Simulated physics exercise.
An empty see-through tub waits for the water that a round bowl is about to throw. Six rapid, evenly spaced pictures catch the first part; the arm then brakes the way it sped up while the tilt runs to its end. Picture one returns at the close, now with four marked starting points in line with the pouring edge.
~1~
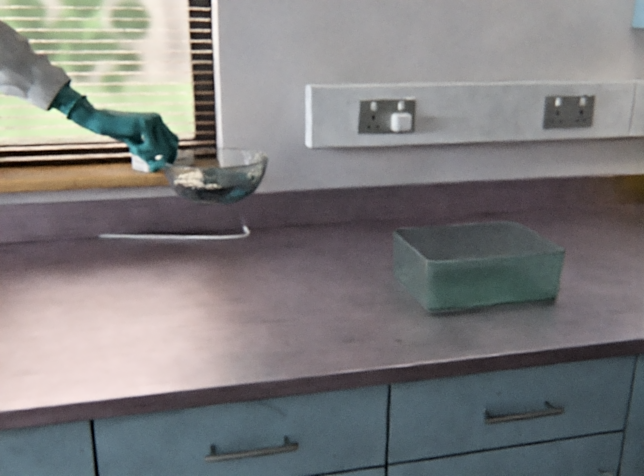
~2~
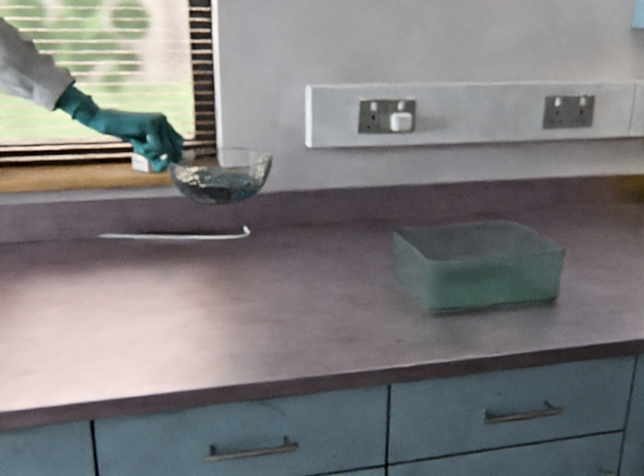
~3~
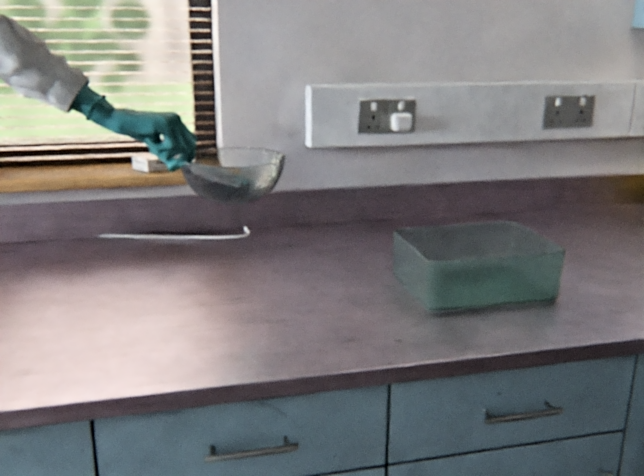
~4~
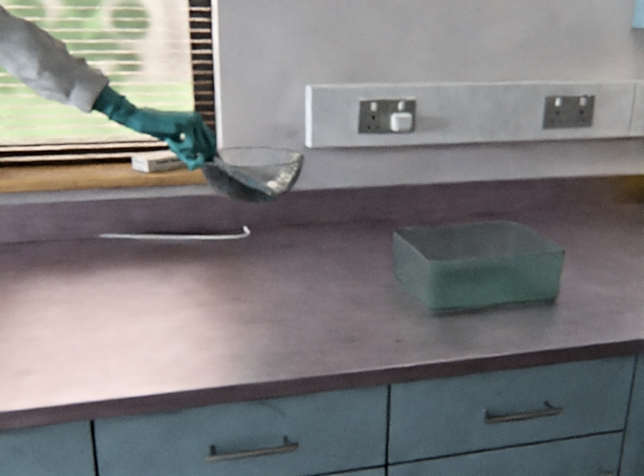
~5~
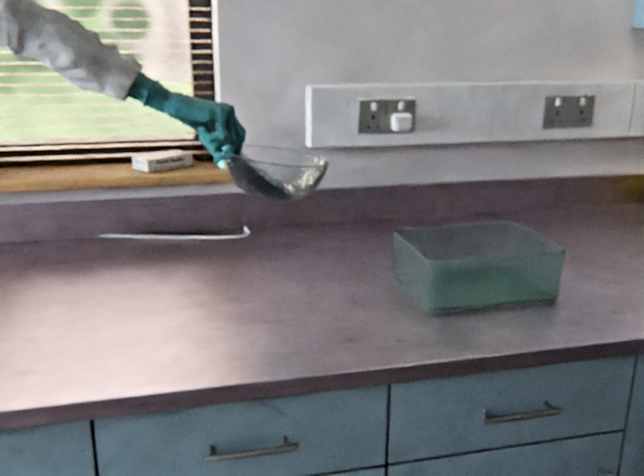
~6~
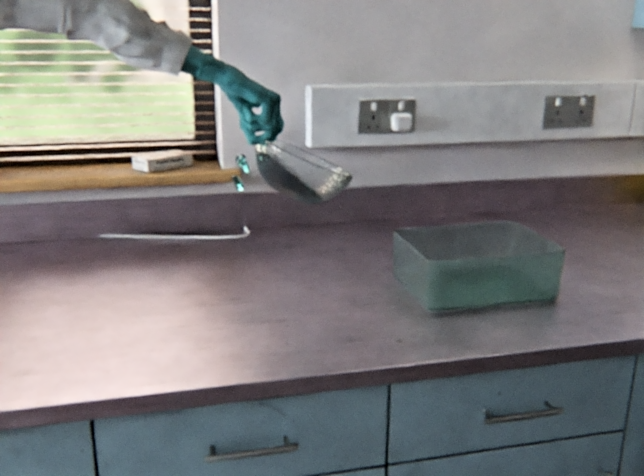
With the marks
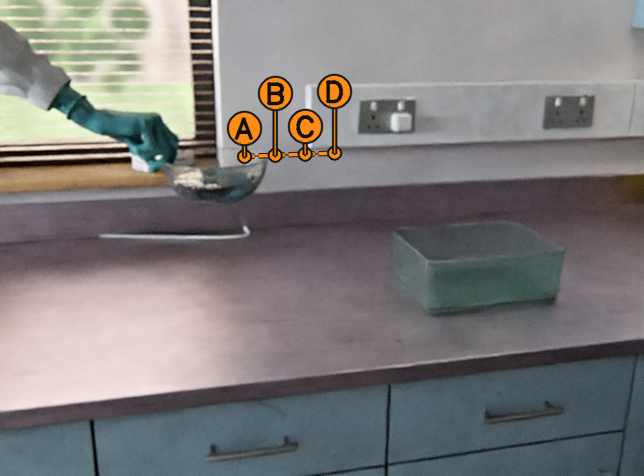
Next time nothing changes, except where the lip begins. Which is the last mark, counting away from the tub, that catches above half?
A will do.
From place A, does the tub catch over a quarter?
Yes.
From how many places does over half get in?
All of the four.
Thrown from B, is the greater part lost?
No.
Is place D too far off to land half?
No, that is safe.
In orange, A at (244, 156); B at (275, 155); C at (305, 154); D at (334, 153).
Choosing A, about 63 % lands in the tub, 22 % falls short and 15 % goes beside or beyond.
Choosing B, about 81 % lands in the tub, 12 % falls short and 7 % goes beside or beyond.
Choosing C, about 87 % lands in the tub, 8 % falls short and 5 % goes beside or beyond.
Choosing D, about 82 % lands in the tub, 6 % falls short and 12 % goes beside or beyond.
